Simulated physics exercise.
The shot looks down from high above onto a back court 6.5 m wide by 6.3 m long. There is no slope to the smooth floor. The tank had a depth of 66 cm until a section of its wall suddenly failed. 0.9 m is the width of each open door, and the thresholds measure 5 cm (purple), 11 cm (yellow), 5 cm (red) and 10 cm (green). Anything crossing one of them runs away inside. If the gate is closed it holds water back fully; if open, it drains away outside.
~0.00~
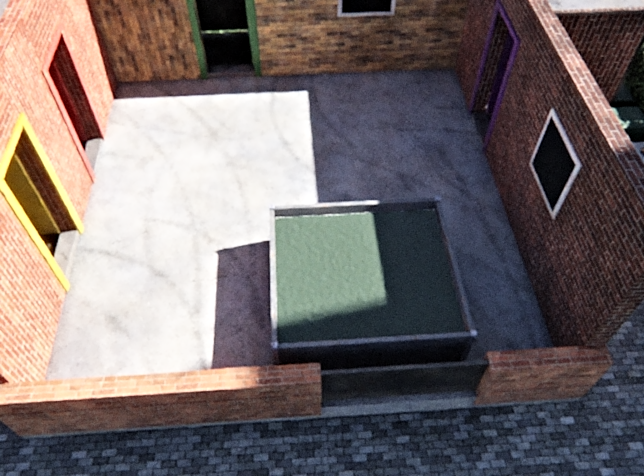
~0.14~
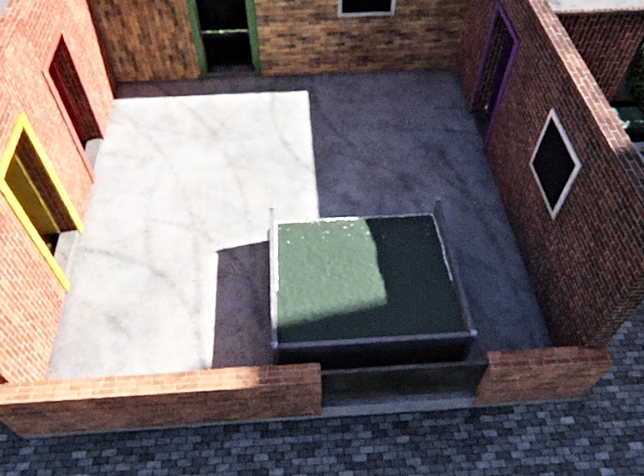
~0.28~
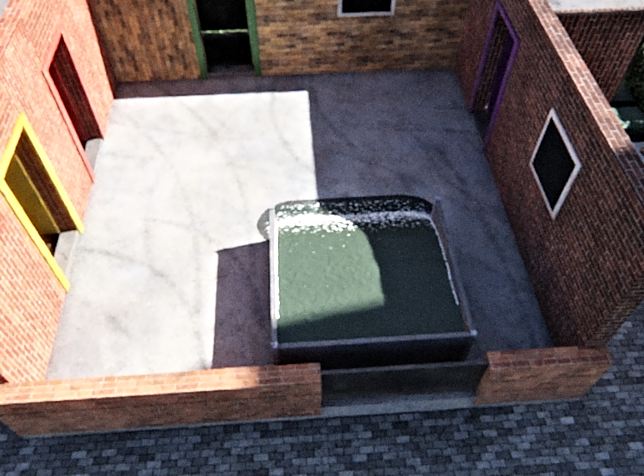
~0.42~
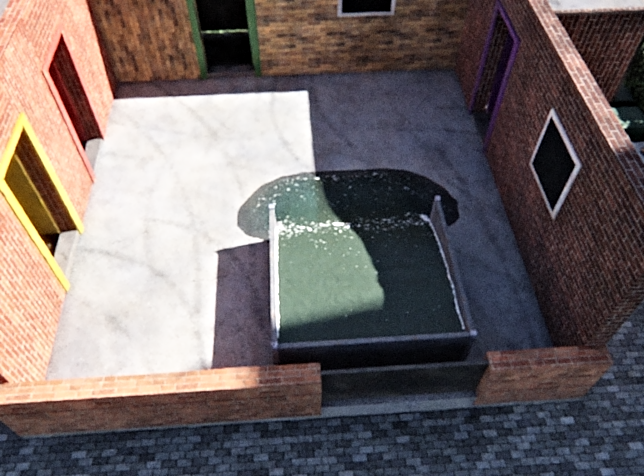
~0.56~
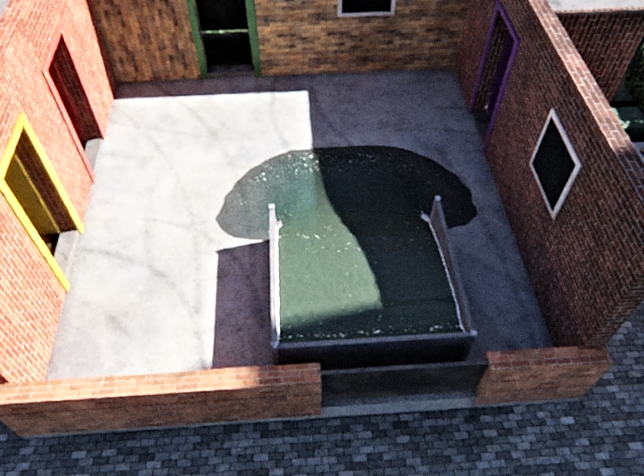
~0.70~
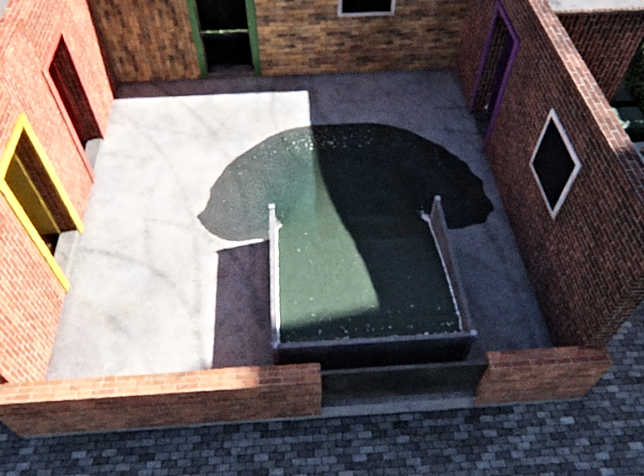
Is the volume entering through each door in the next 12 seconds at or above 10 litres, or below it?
Purple door: Over. Yellow door: Not over. Red door: Over. Green door: Over.
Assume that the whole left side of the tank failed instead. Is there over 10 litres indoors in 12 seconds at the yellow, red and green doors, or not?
Then yellow would come out on the high side, red on the high side and green on the high side.
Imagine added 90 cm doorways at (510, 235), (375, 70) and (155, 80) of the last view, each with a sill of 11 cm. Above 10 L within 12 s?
In that order: Under, over, past it.
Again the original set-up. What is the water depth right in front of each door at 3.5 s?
In cm: Purple 16, yellow 0, red 3, green 18.
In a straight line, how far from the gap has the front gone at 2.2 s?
5.0 m.
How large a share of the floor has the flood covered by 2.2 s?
Covered: Roughly 55 %.
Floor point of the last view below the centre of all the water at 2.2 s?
The water's centre is around (342, 171).
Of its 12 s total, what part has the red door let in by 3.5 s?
About 0 per cent.
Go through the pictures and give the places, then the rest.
The first picture shows the tank at (364, 269) is whole and still, 66 cm deep.
In the second picture, the front is at a hidden place, 1.2 m from the gap on the tank's far side; 0.6 m2 of floor is under water; 66 cm left at the back of the tank.
In the third picture, water pours out on the tank's far side and has run 1.4 m, to (267, 216); typically 12 cm deep outside, 66 cm at the tank's back.
In the fourth picture, the front is at (247, 211), 1.7 m from the gap on the tank's far side; 3.5 m2 of floor is under water; 66 cm left at the back of the tank.
In the fifth picture, water pours out on the tank's far side and has run 2.1 m, to (259, 169); typically 8 cm deep outside, 60 cm at the tank's back.
In the sixth picture, the front is at (300, 130), 2.5 m from the gap on the tank's far side; 7.8 m2 of floor is under water; 56 cm left at the back of the tank.
After 1.4 s water covers 45 % of the floor and is deepest (32 cm) near (318, 75); purple door 7 cm at the sill, 0 L in, yellow door not reached, red door not reached, green door not reached.
After 2.2 s water covers 55 % of the floor and is deepest (44 cm) near (448, 69); purple door 11 cm at the sill, 9 L in, yellow door not reached, red door not reached, green door 22 cm at the sill, 13 L in.
After 3.5 s water covers 60 % of the floor and is deepest (32 cm) near (128, 83); purple door 16 cm at the sill, 39 L in, yellow door not reached, red door 3 cm at the sill, 0 L in, green door 18 cm at the sill, 70 L in.
After 7.0 s water covers 100 % of the floor and is deepest (17 cm) near (506, 363); purple door 8 cm at the sill, 130 L in, yellow door 7 cm at the sill, 0 L in, red door 12 cm at the sill, 37 L in, green door 10 cm at the sill, 91 L in.
After 12.0 s water covers 100 % of the floor and is deepest (12 cm) near (249, 393); purple door 4 cm at the sill, 136 L in, yellow door 5 cm at the sill, 0 L in, red door 6 cm at the sill, 86 L in, green door 5 cm at the sill, 92 L in.
